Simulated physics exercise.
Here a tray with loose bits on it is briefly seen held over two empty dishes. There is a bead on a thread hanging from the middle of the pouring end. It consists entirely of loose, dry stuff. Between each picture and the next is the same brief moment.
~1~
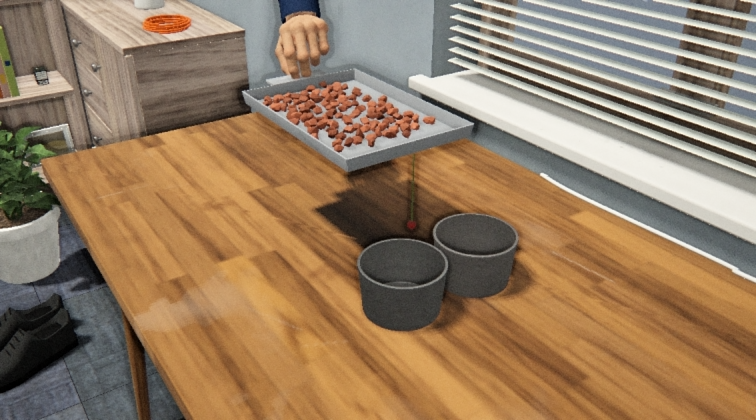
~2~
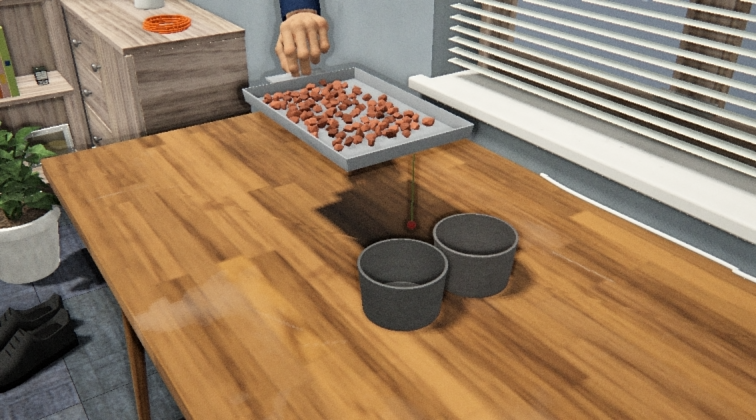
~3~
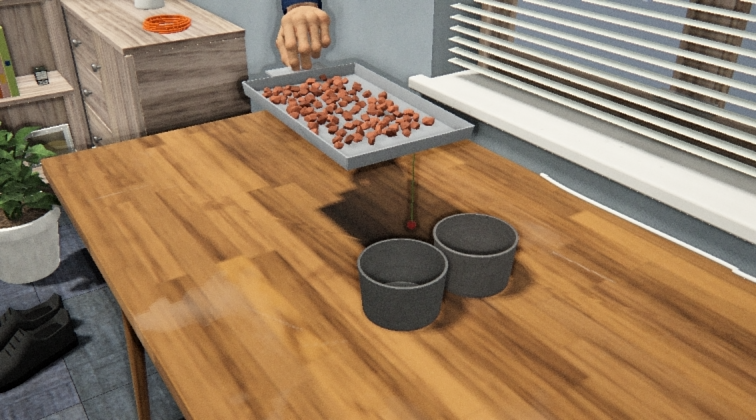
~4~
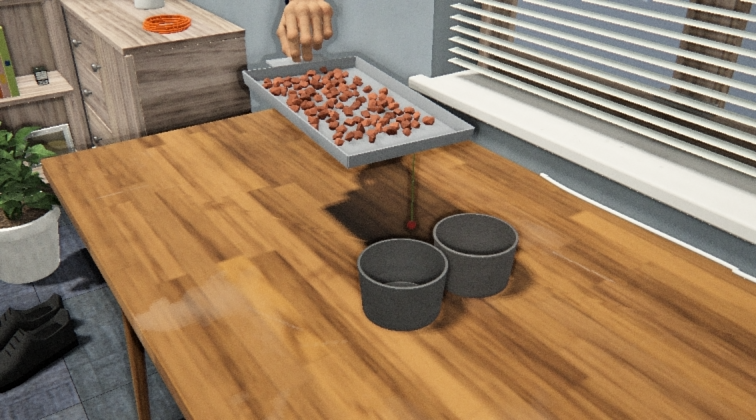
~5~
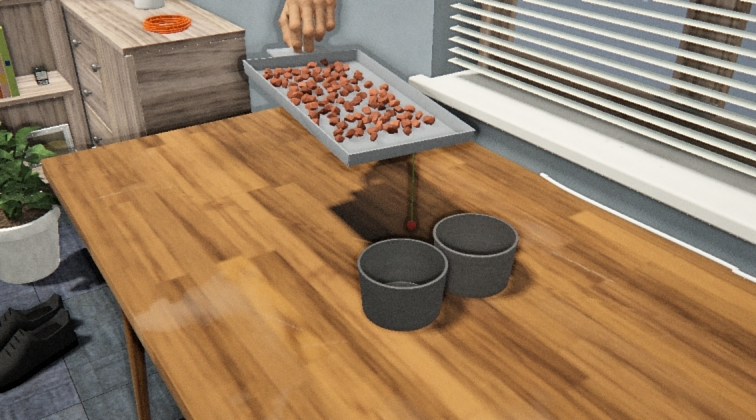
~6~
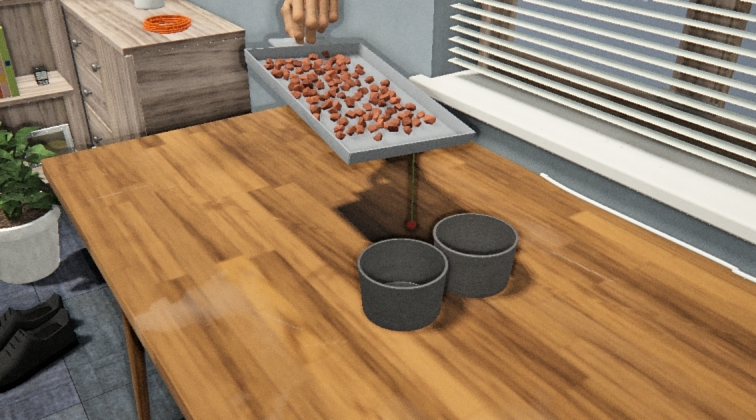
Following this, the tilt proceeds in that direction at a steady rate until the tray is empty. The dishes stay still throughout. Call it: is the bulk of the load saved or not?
The bulk is saved.
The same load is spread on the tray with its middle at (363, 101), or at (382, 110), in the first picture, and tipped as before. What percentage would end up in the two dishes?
Some 70 and then some 80 per cent.
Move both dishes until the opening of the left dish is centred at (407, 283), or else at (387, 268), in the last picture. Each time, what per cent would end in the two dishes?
30 %, then 60 %.
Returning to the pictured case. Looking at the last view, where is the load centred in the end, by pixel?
Around (472, 265), give or take.
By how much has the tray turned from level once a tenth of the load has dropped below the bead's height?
Angle: Close to 65°.
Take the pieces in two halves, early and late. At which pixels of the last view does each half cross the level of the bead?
The early half goes through (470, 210), the late half through (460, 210).
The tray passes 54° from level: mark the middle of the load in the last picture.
I'd put the middle close to (433, 118).
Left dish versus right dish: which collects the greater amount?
The one to the right.
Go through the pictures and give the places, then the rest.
The first picture shows corners of the pouring end at (347, 158) and (470, 124), level; middle of the load at (340, 115), bits of crushed brick; left dish at (429, 302); right dish at (502, 270); bead on its thread at (412, 225).
The second picture shows corners of the pouring end at (348, 157) and (471, 124), level; middle of the load at (340, 114).
The third picture shows corners of the pouring end at (348, 156) and (471, 125), tipped barely, lowest at the right corner; middle of the load at (340, 111).
The fourth picture shows corners of the pouring end at (349, 155) and (471, 127), tipped a little, lowest at the right corner; middle of the load at (340, 106).
The fifth picture shows corners of the pouring end at (350, 153) and (472, 129), tipped a little, lowest at the right corner; middle of the load at (334, 96).
The sixth picture shows corners of the pouring end at (351, 151) and (472, 131), tipped a little, lowest at the right corner; middle of the load at (335, 90); left dish at (429, 302); right dish at (502, 270).
Soon, tray tipped steeply; nearly all on the tray; a stray few in the air.
A while on, tray tipped right over; about a third on the tray; about half in the right dish; a small part outside both; a small part in the air.
Towards the end, tray tipped past a quarter turn; a stray few in the left dish; most in the right dish; about a quarter outside both.
Finally, tray tipped past a quarter turn; a stray few in the left dish; most in the right dish; about a quarter outside both.
